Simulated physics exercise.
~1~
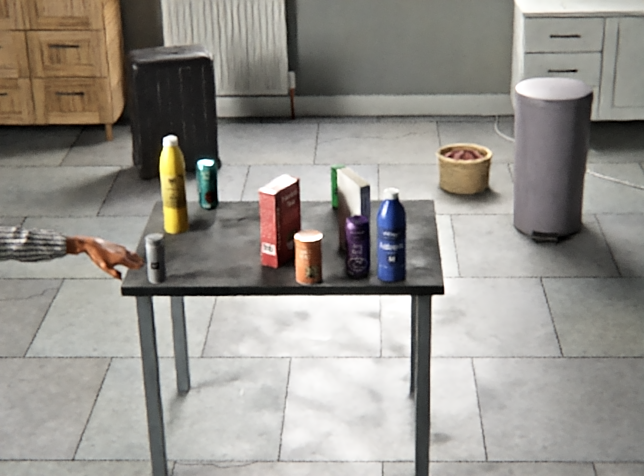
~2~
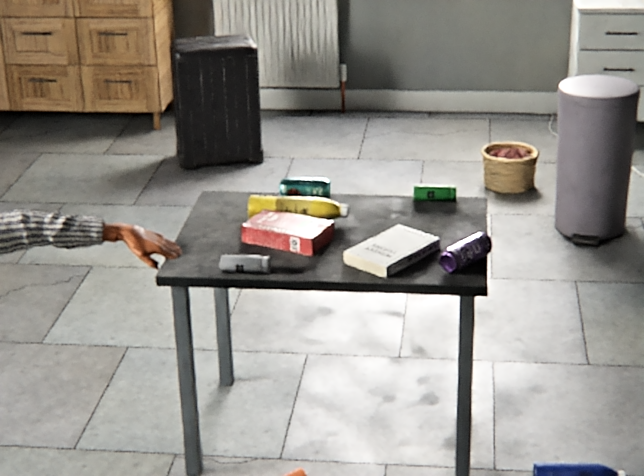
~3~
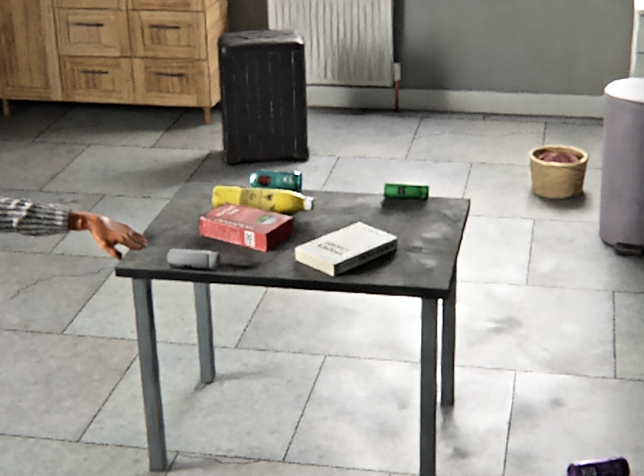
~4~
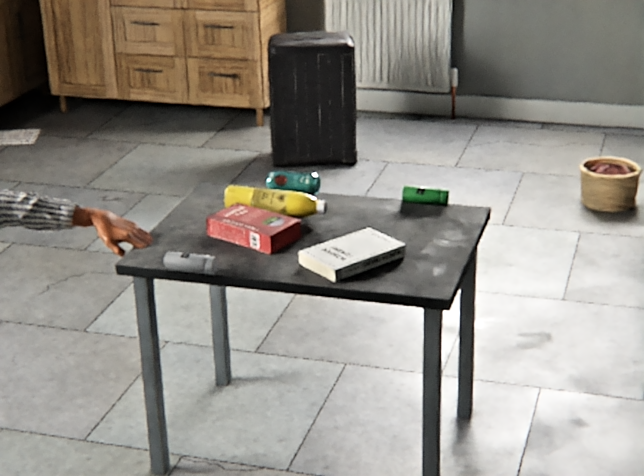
A hand in a striped sleeve rested at the left edge of a dark table as the standing bottles, cans and boxes toppled; the blue bottle, orange tin and then purple can left the table, while the rest lay flat on top.
